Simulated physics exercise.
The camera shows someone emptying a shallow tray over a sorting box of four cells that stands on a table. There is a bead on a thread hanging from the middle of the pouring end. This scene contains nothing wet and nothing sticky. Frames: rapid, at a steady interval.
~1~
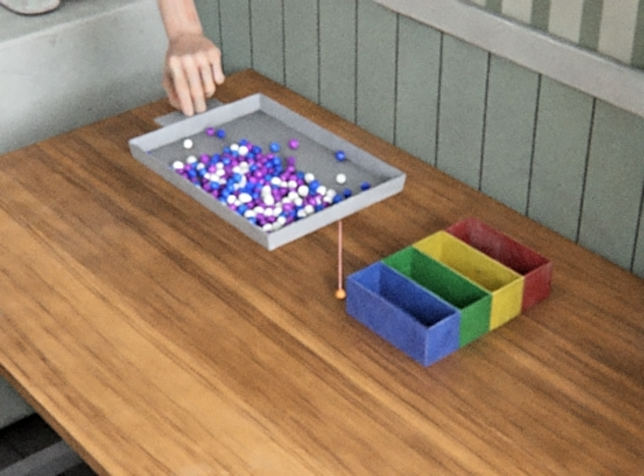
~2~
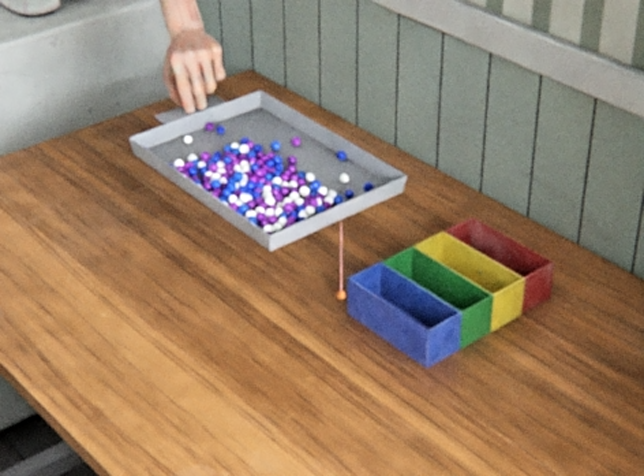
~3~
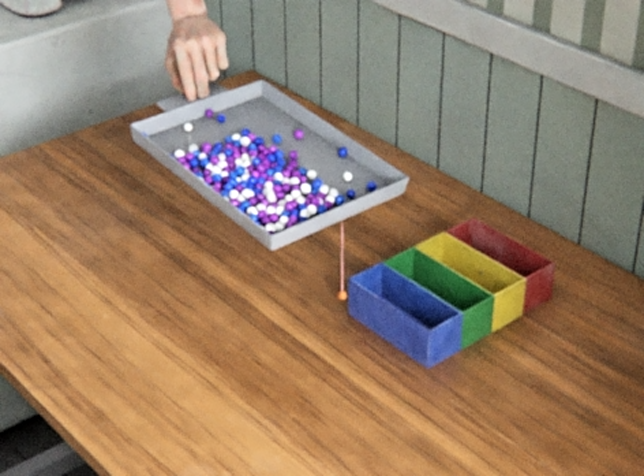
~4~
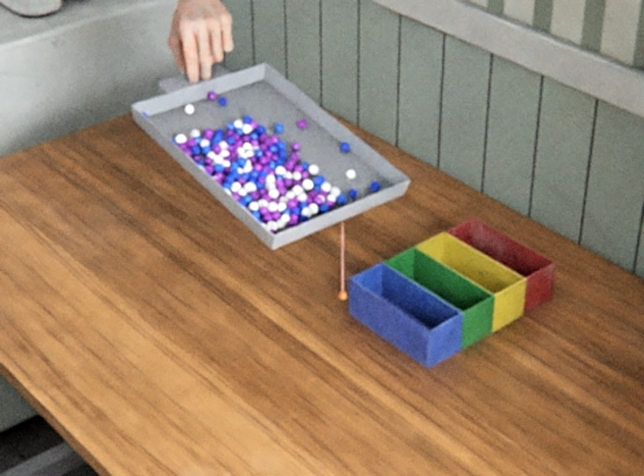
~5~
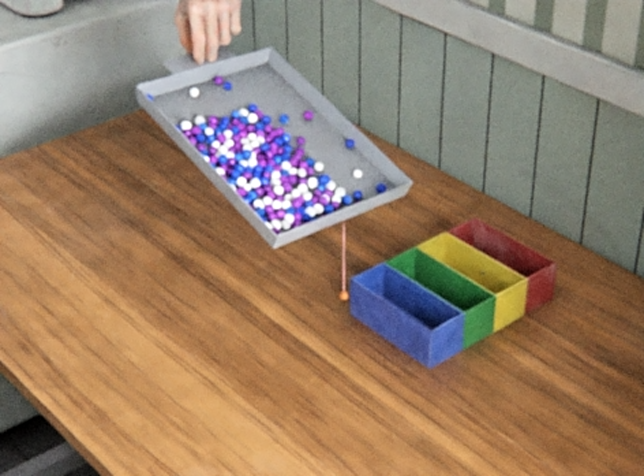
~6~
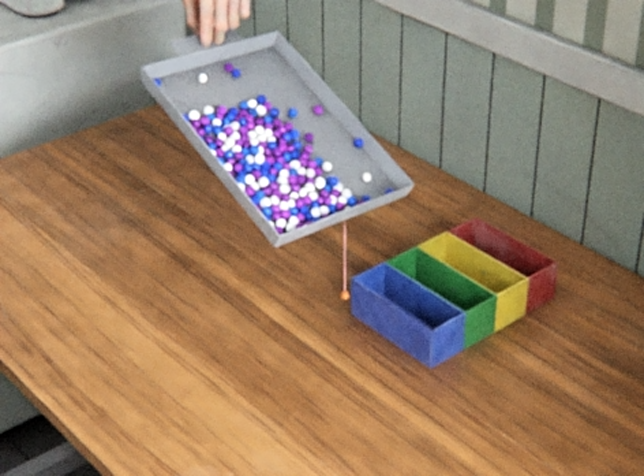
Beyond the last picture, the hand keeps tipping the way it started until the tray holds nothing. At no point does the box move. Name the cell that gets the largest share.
Blue.
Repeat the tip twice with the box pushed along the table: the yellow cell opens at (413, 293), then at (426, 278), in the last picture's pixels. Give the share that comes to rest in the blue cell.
It would be near 10 per cent first and near 20 per cent second.
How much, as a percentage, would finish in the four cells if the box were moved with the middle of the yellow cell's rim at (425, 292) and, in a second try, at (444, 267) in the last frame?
First some 90, then 60 per cent.
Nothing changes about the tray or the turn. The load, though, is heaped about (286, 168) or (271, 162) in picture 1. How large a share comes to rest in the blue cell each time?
In order, roughly 30 % and 30 %.
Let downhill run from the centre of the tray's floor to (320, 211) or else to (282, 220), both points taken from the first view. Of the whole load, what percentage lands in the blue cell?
Case one 20 %; case two 0 %.
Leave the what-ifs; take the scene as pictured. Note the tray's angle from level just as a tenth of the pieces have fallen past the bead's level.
It is at around 85 degrees by then.
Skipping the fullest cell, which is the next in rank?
Second position is held by that green cell.
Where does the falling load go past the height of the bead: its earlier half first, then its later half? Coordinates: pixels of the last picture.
First part (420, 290), rest (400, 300).
Soon, tray tipped steeply; nearly all on the tray; a stray few falling or outside the box.
A while on, tray tipped past a quarter turn; about a quarter on the tray; about a quarter in the blue cell; a small part in the green cell; a stray few in the red cell; about a third falling or outside the box.
Towards the end, tray tipped past a quarter turn; about a third in the blue cell; a small part in the green cell; a stray few in the yellow cell; a stray few in the red cell; about half falling or outside the box.
Finally, tray tipped past a quarter turn; about a third in the blue cell; a small part in the green cell; a stray few in the yellow cell; a stray few in the red cell; about half outside the box.
